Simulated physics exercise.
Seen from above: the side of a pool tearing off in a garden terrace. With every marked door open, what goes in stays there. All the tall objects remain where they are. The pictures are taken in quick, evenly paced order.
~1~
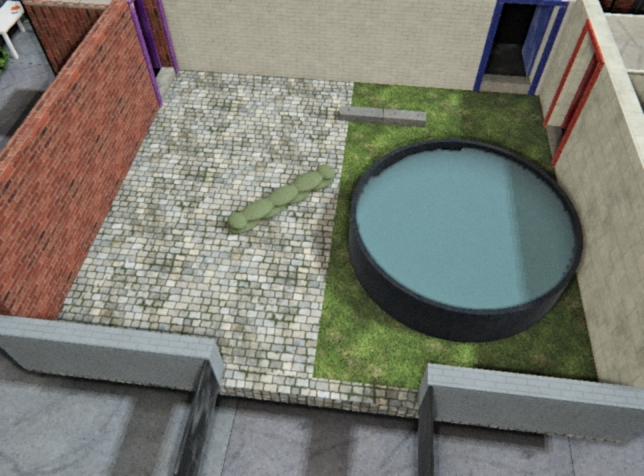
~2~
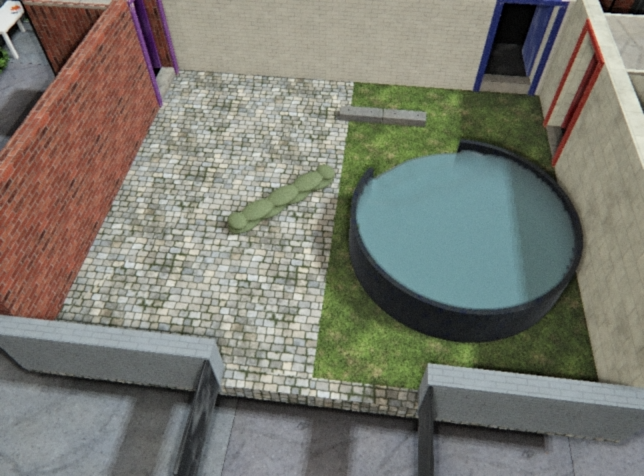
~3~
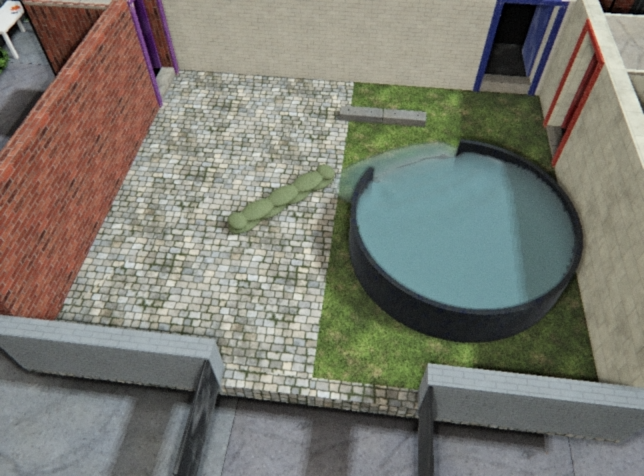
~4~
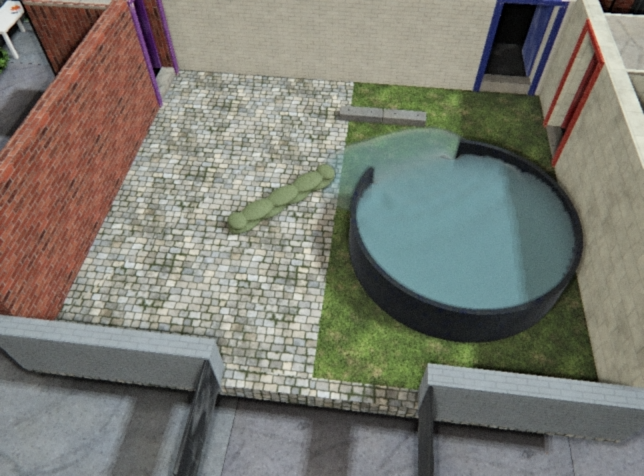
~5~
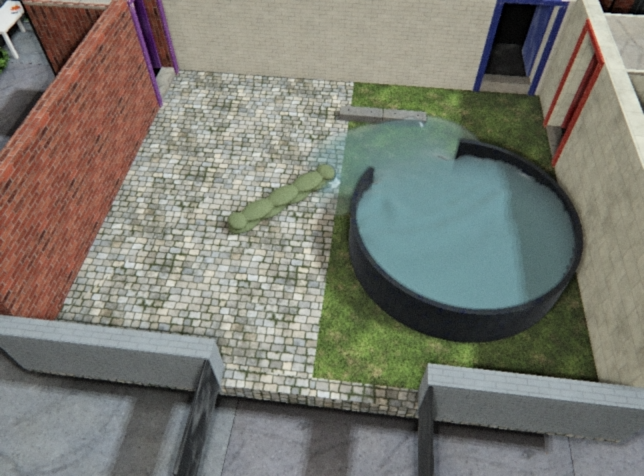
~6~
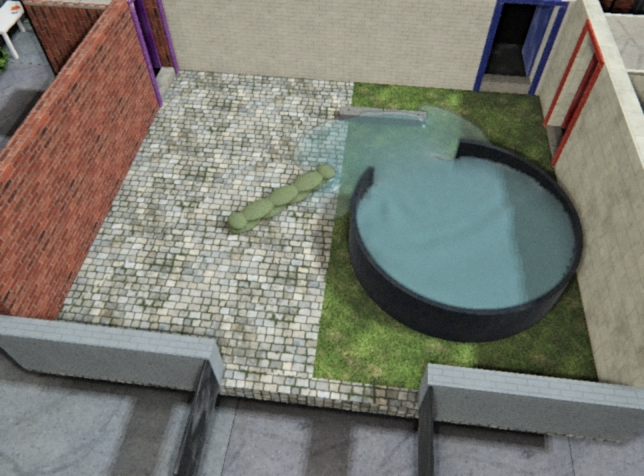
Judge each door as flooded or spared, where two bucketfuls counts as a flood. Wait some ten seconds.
The blue door is spared, the red door is flooded, the purple door is flooded.
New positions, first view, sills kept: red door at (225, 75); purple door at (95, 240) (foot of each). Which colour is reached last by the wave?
My answer is the purple-painted one.
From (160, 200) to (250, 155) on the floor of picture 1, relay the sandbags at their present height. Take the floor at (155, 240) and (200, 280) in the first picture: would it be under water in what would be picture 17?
Unflooded, unflooded.
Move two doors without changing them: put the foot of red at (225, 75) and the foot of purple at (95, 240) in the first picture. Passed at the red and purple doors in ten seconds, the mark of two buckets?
First the red door, which crosses the line, then the purple door, which stays on the safe side.
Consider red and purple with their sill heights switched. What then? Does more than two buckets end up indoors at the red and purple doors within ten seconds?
I'd say the red door comes in under, while the purple door tops the mark.
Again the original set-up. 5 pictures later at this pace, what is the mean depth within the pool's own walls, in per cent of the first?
Close to 76 %.
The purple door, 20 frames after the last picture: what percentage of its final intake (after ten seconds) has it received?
The figure is near 45 per cent.
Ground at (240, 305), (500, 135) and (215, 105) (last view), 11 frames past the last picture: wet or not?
In turn: Free of water, flooded, awash.
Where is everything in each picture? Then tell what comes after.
In the first picture, still water in the round pool at (463, 219).
In the second picture, water pours out on the round pool's far side and has run to a hidden place.
In the third picture, the front is at a hidden place, out from the gap on the round pool's far side.
In the fourth picture, water pours out on the round pool's far side and has run to (453, 136).
In the fifth picture, the front is at (446, 122), out from the gap on the round pool's far side.
In the sixth picture, the front is at (309, 134), out from the gap on the round pool's far side.
A moment on, water covers 30 % of the floor; the blue door not reached, the red door not reached, the purple door not reached.
Next, water covers 45 % of the floor; the blue door wet at the sill, nothing in, the red door not reached, the purple door wet at the sill, nothing in.
Then, water covers 55 % of the floor; the blue door wet at the sill, nothing in, the red door under two buckets in, the purple door over two buckets in.
Later, water covers 80 % of the floor; the blue door wet at the sill, nothing in, the red door over two buckets in, the purple door far over two buckets in.
In the end, water covers 95 % of the floor; the blue door wet at the sill, nothing in, the red door far over two buckets in, the purple door far over two buckets in.
